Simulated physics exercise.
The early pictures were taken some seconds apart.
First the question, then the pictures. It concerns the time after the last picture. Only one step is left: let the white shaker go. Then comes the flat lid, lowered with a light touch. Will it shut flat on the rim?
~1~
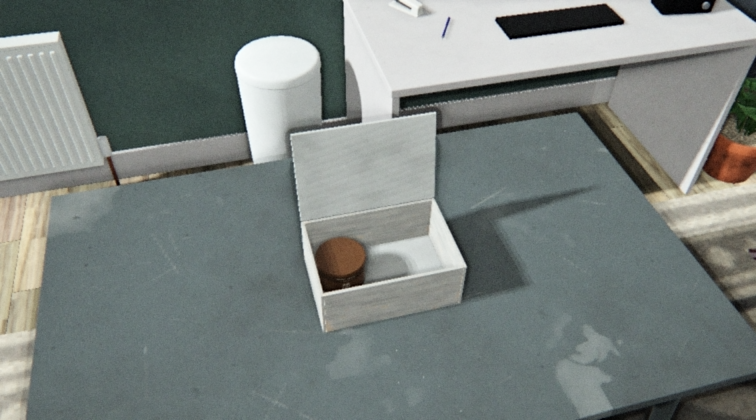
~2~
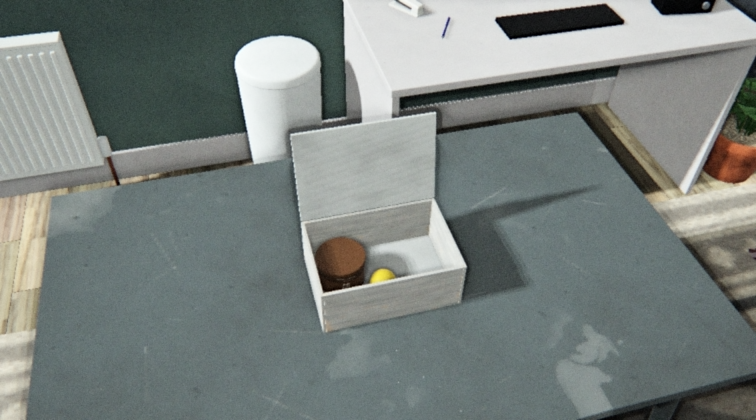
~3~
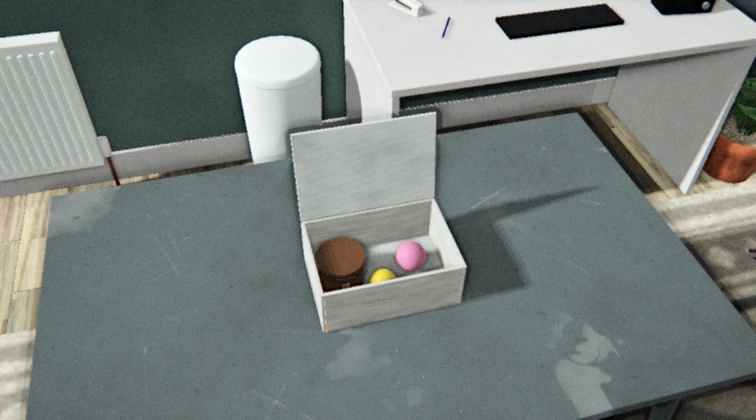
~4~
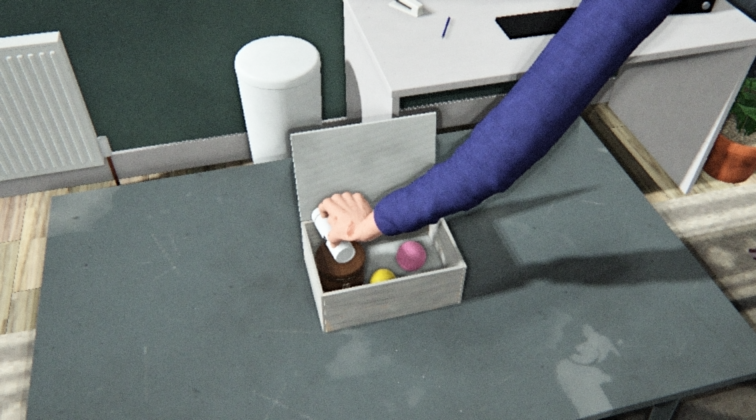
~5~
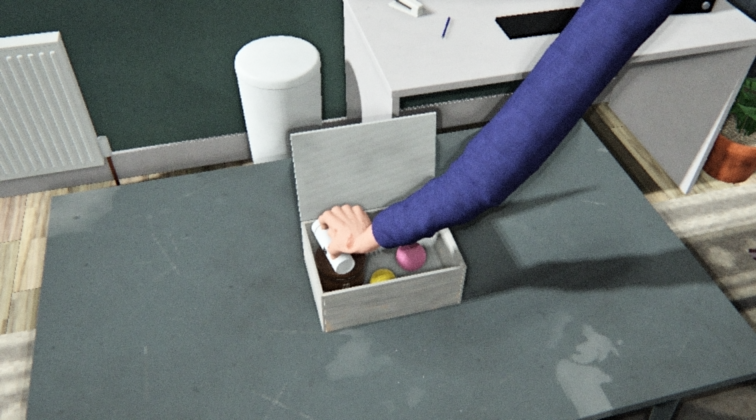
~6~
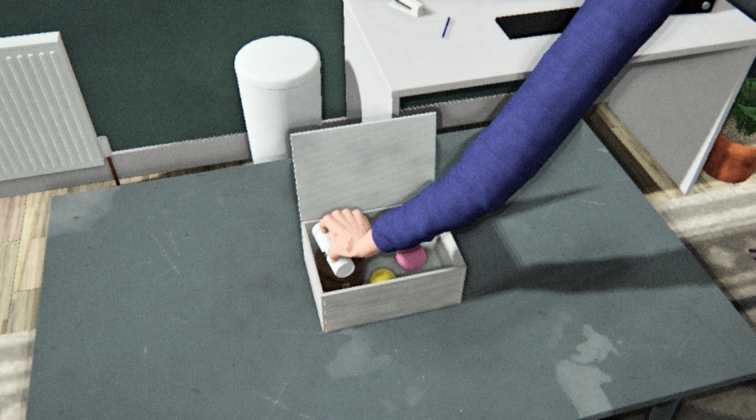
I expect the lid to fall short.
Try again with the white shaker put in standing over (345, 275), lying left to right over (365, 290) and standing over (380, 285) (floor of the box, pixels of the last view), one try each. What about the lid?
Going in order, the lid is left partly open, then comes down all the way, then comes down all the way.
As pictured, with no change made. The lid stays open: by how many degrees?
It stays some 25° above the rim.
Then, 1.00 s past the last view, lid starting down.
Then, 1.50 s past the last view, lid 64° above the rim.
Then, 1.90 s past the last view, lid 36° above the rim.
Finally, lid 25° above the rim; all 4 still in place. Final places as the last picture's camera would see them, white shaker near (332, 250).
